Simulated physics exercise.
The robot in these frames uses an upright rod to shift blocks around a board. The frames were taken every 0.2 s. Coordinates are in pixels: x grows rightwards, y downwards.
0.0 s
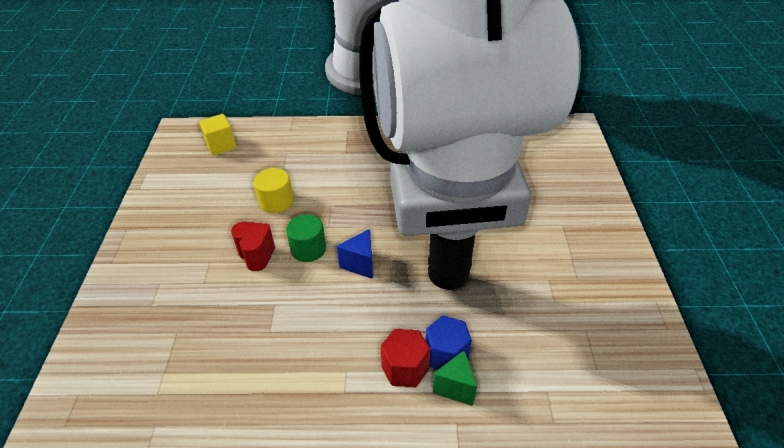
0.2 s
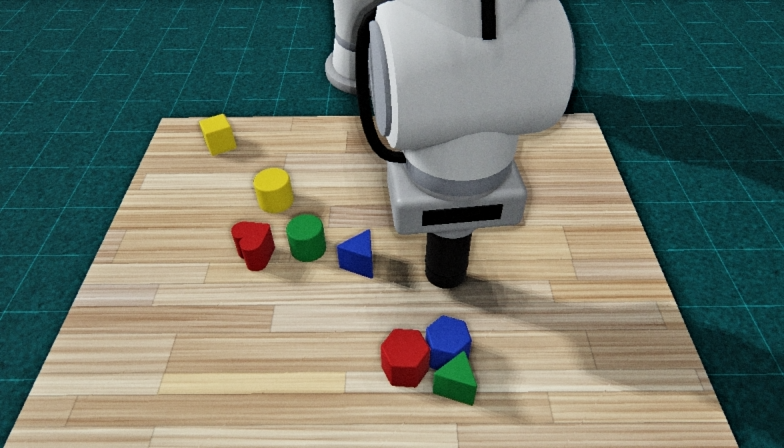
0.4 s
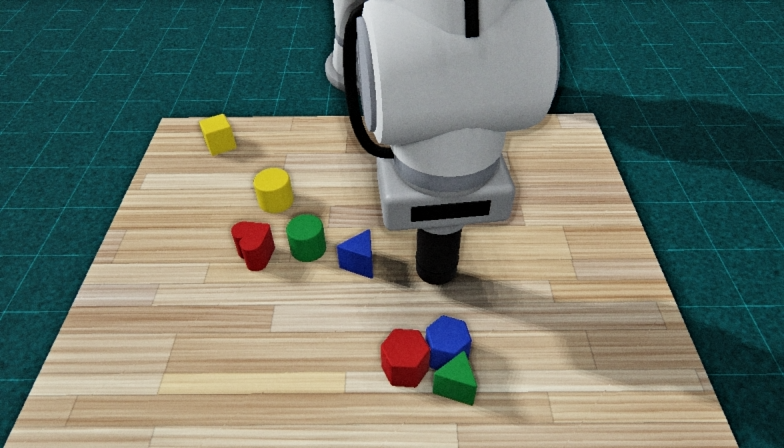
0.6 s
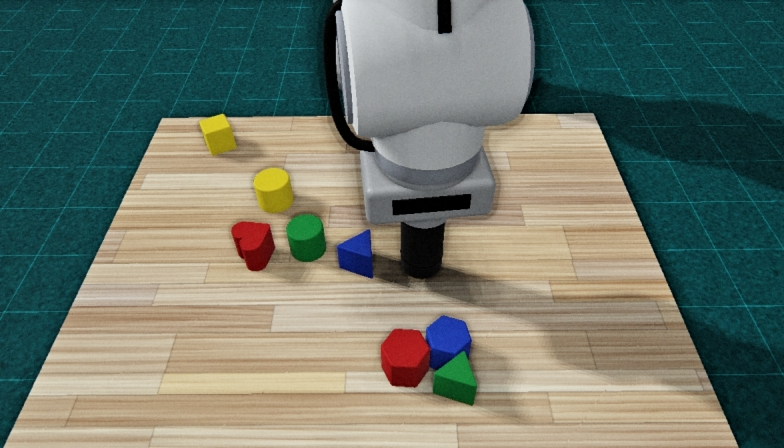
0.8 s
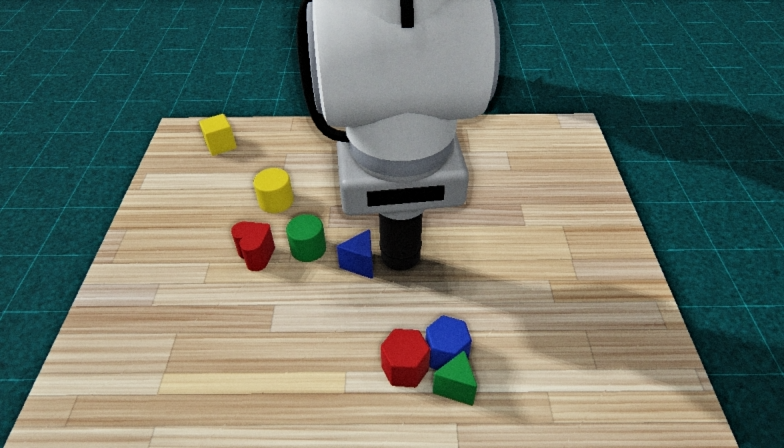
A white robot arm holding an upright black rod reaches over a light wooden board on a teal, grid-lined floor, seen from above at an angle. A yellow cube, yellow cylinder, red heart, green cylinder and blue triangle sit at left, with a red hexagon, blue hexagon and green triangle grouped near the front. The arm slides the rod a short way left, close to the blue triangle, while the blocks and camera stay still.
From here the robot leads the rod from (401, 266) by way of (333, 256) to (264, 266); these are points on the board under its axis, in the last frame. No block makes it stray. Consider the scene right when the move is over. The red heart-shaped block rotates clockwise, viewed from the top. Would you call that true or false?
That statement is not accurate.
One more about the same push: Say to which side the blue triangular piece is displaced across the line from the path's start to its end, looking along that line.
Goes left.
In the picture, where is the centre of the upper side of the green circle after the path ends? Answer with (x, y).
That would be at about pixel (264, 215).
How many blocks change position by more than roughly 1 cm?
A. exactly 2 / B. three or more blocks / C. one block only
My pick is B.
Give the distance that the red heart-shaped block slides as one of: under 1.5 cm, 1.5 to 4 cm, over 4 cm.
It ends 1.5 to 4 cm from its spot.
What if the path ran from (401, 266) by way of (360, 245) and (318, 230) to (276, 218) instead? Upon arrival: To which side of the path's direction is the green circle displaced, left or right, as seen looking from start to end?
Left-hand side.
What follows on the original path. One third of the way, rod at (354, 248); green circle at (301, 225); blue triangular piece at (321, 240).
Two thirds of the way, rod at (308, 249); red heart-shaped block at (244, 232), turned 30° anticlockwise; green circle at (277, 220); blue triangular piece at (272, 248).
At the end, rod at (261, 256); red heart-shaped block at (225, 229), turned 30° anticlockwise; yellow circle not moved; green circle at (264, 215); blue triangular piece at (229, 262), turned 30° anticlockwise.
